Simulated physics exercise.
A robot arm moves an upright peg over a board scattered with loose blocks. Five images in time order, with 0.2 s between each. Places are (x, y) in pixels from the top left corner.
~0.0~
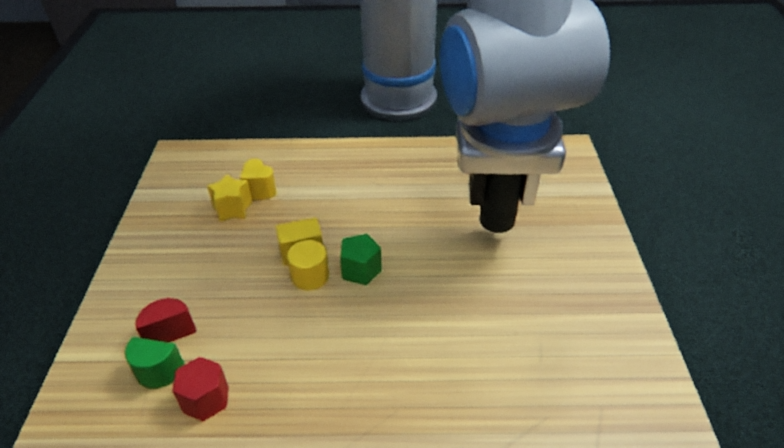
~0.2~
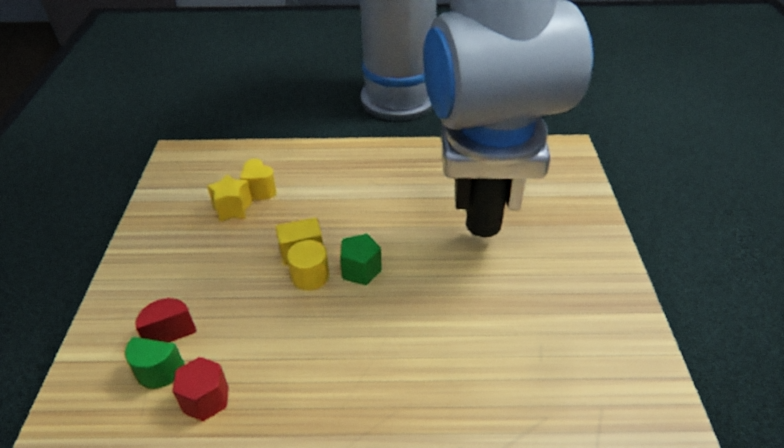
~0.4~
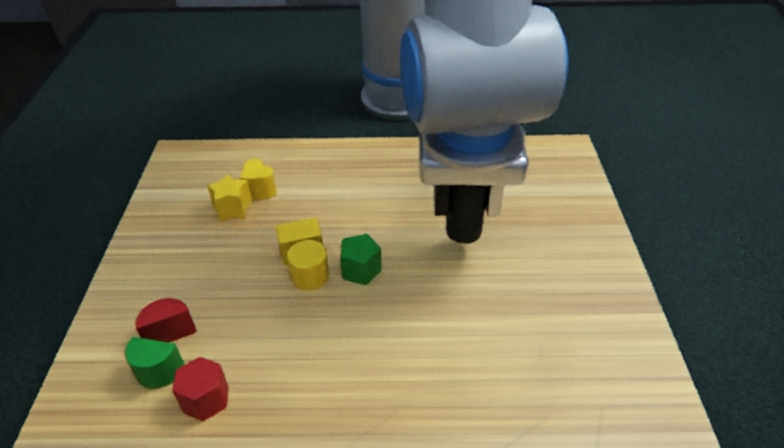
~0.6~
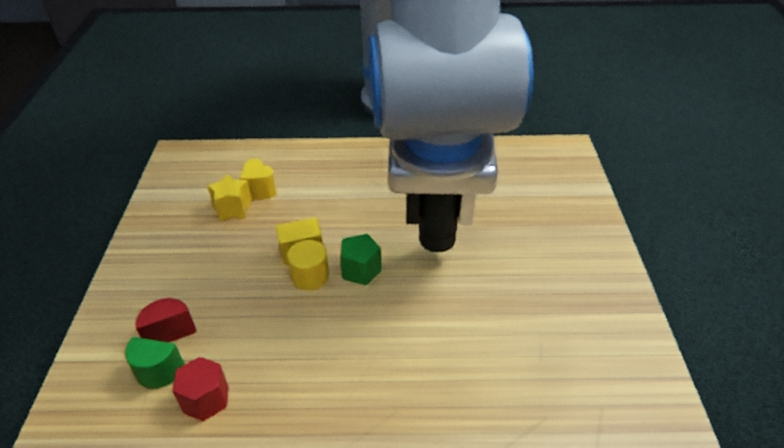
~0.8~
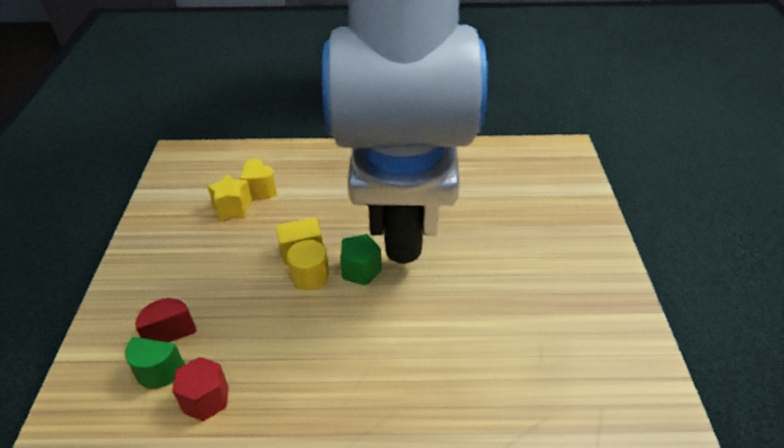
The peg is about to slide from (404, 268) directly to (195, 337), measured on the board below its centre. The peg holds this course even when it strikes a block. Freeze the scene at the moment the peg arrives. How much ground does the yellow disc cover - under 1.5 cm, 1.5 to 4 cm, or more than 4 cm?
It moves more than 4 cm.
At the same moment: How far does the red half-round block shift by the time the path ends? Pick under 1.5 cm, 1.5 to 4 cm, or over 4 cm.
It falls in the 1.5 to 4 cm band.
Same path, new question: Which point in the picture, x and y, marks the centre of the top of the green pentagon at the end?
That would be at about pixel (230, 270).
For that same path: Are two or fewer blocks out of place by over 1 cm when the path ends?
Final answer: No.
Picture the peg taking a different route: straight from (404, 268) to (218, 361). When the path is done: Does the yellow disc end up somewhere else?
Yes
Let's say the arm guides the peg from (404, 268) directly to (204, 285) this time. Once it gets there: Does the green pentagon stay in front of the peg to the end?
Final answer: Yes.
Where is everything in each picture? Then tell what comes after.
In the first frame, peg tip at (497, 222); block tops, green half-round block at (147, 351); red half-round block at (160, 310); yellow disc at (307, 253); green pentagon at (359, 247).
In the second frame, peg at (483, 226); blocks unchanged.
In the third frame, peg at (464, 232); blocks unchanged.
In the fourth frame, peg at (437, 241); blocks unchanged.
In the fifth frame, peg at (404, 251); green half-round block at (147, 351); red half-round block at (160, 310); yellow disc at (307, 253); green pentagon at (359, 247).
What follows on the original path. One third of the way, peg at (337, 273); yellow disc at (260, 254); green pentagon at (296, 262), turned 20° clockwise.
Two thirds of the way, peg at (265, 296); yellow disc at (233, 242); green pentagon at (240, 269), turned 85° clockwise.
At the end, peg at (188, 321); green half-round block in place; red half-round block at (139, 312), turned 15° clockwise; yellow disc at (232, 241); green pentagon at (230, 270), turned 100° clockwise.
